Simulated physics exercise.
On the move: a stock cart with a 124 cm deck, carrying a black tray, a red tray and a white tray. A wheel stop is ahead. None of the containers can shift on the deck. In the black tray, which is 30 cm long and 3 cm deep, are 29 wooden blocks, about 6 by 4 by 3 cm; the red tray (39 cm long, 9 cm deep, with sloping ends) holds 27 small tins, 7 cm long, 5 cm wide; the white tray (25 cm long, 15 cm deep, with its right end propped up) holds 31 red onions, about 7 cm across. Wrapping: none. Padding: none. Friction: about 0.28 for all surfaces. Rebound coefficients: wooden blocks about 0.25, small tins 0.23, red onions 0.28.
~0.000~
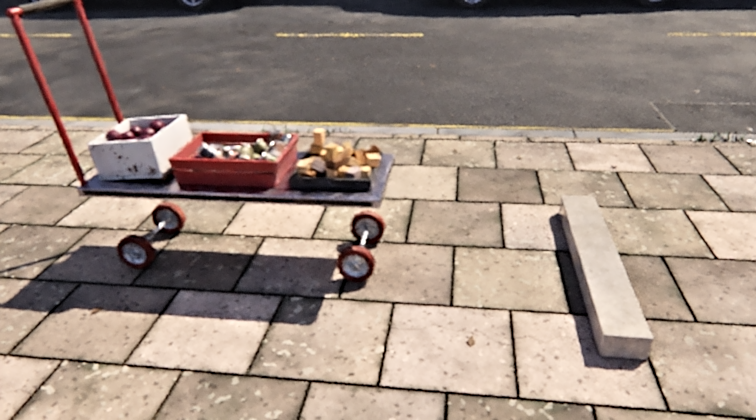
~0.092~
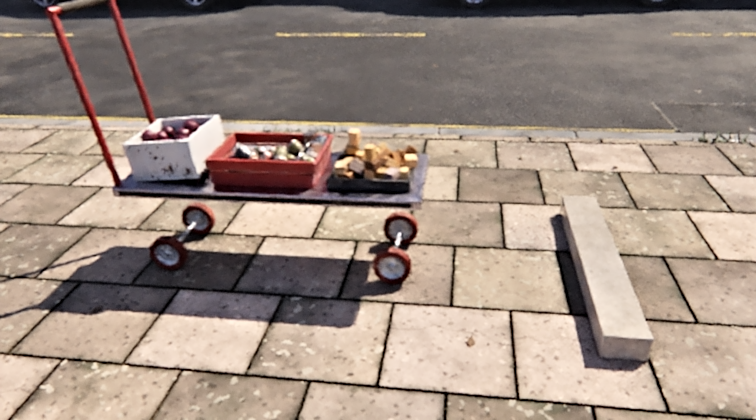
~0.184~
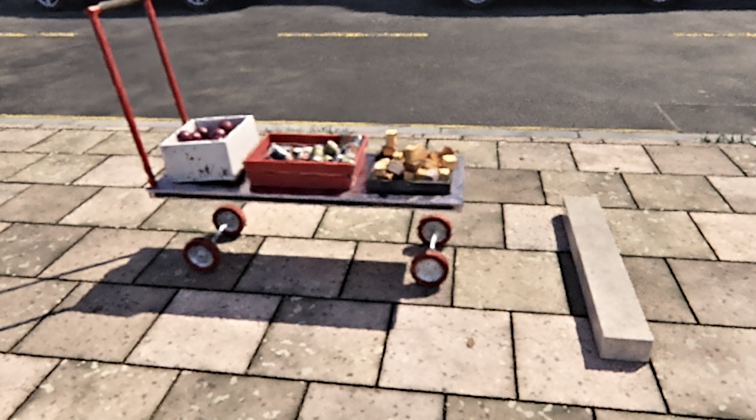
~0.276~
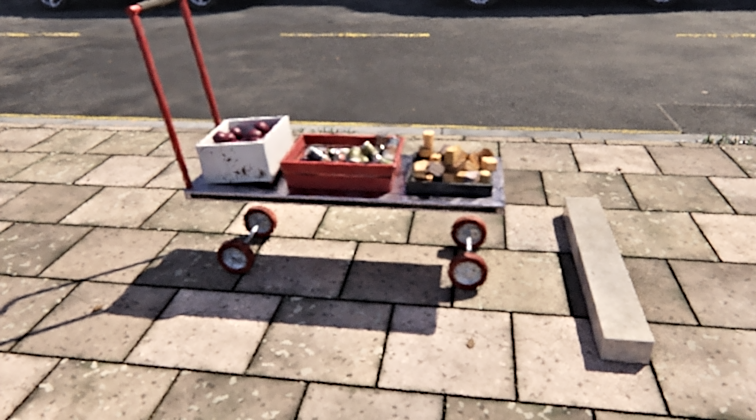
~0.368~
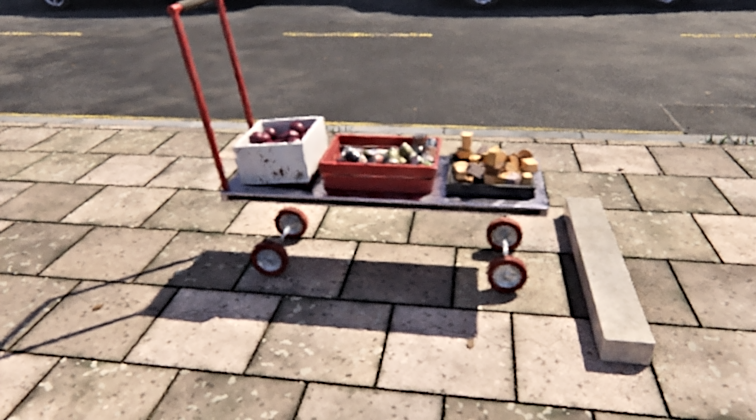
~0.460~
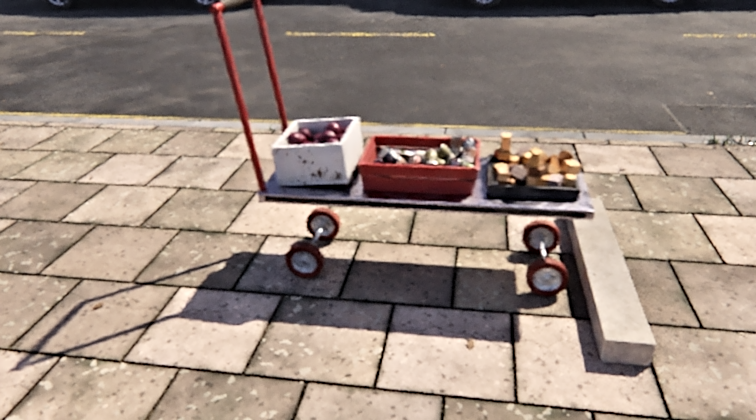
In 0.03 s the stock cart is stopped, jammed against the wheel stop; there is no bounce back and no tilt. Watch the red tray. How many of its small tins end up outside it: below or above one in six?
Out of the red tray go under a sixth of the small tins.
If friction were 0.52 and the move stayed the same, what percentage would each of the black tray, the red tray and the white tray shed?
You'd see black tray shed 40 percent, red tray shed 0 percent, and white tray shed 0 percent.
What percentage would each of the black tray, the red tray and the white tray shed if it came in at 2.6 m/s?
Then black tray 40, red tray 10, white tray 10 per cent.
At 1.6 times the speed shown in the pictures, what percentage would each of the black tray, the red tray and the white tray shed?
Then the black tray sheds 40 per cent, the red tray 0 per cent, and the white tray 0 per cent.
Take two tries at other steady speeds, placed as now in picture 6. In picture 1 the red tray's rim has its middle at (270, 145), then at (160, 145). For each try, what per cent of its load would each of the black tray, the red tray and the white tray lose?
Try by try, the black tray would lose 30 then 40 per cent, the red tray 0 then 10 per cent, and the white tray 0 then 0 per cent.
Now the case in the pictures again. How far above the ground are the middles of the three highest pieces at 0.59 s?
On average roughly 60 centimetres up.
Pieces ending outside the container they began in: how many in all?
Total: Around 12.
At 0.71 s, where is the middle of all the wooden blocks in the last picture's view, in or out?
In the last picture they centre on about (570, 173).
After 0.49 s, contact.
After 0.59 s, black tray 27 in, 2 out, red tray 27 in, 0 out and white tray 31 in, 0 out.
After 0.71 s, black tray 22 in, 7 out, red tray 27 in, 0 out and white tray 31 in, 0 out.
After 0.94 s, black tray 19 in, 10 out, red tray 26 in, 1 out and white tray 31 in, 0 out.
Outcome (at 1.44 s), black tray 19 in, 10 out, red tray 26 in, 1 out and white tray 31 in, 0 out. Asked share, 1 of 27, 4 per cent.
